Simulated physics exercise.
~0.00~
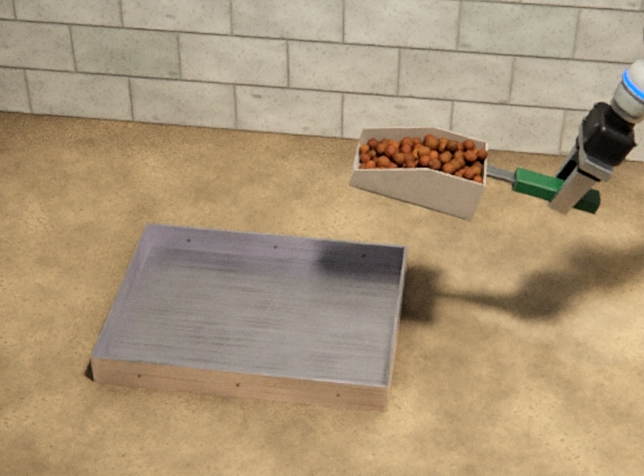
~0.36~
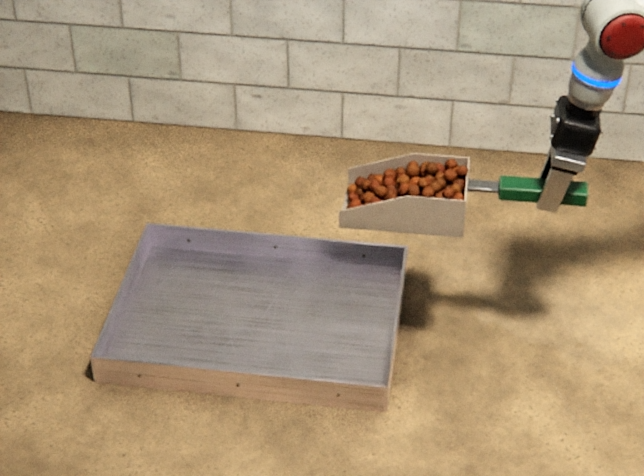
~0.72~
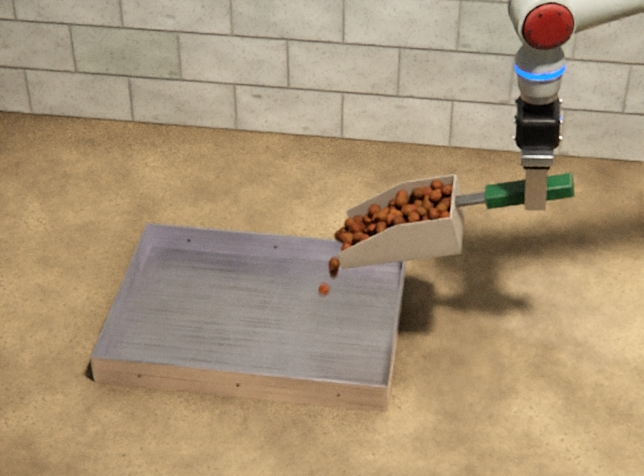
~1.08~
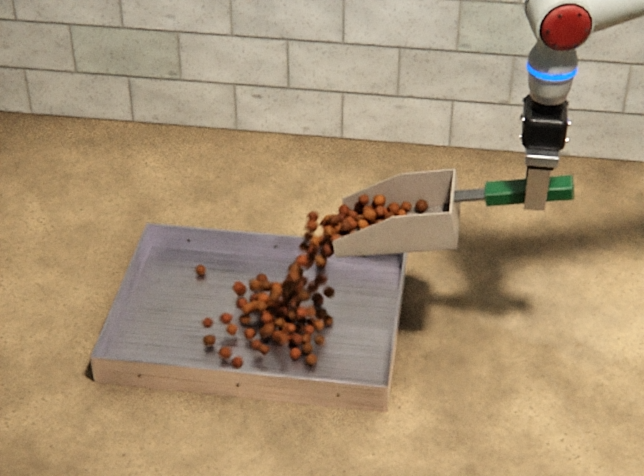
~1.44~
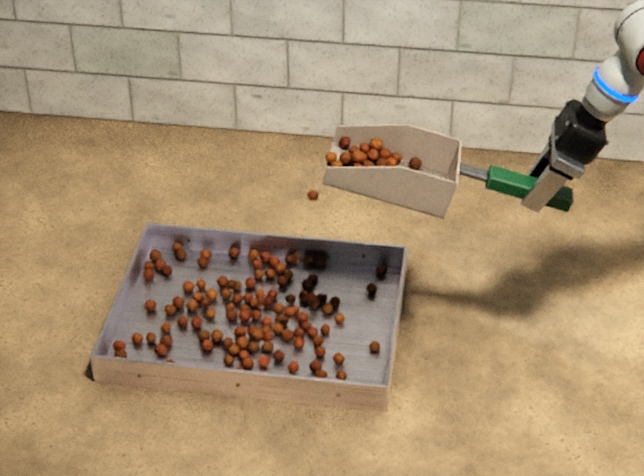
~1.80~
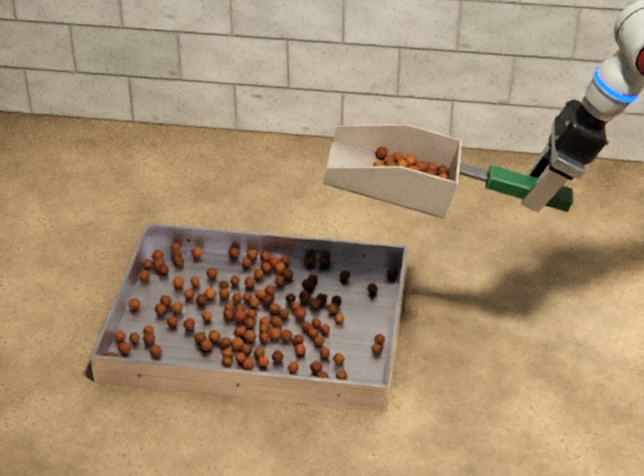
On a sandy brown tabletop before a pale block wall, seen from above by a still camera, a shallow grey tray with wooden sides sits left of centre. At the upper right, a robot arm grips the green handle of a light, open-fronted scoop heaped with reddish-brown hazelnuts. The arm lowers the scoop and tips its open front down to the left, and a few nuts drop over the tray's edge. Then many pour out in a stream and scatter across the tray. The scoop lifts and tilts back, ending still with a small pile inside, while most nuts lie spread in the tray.
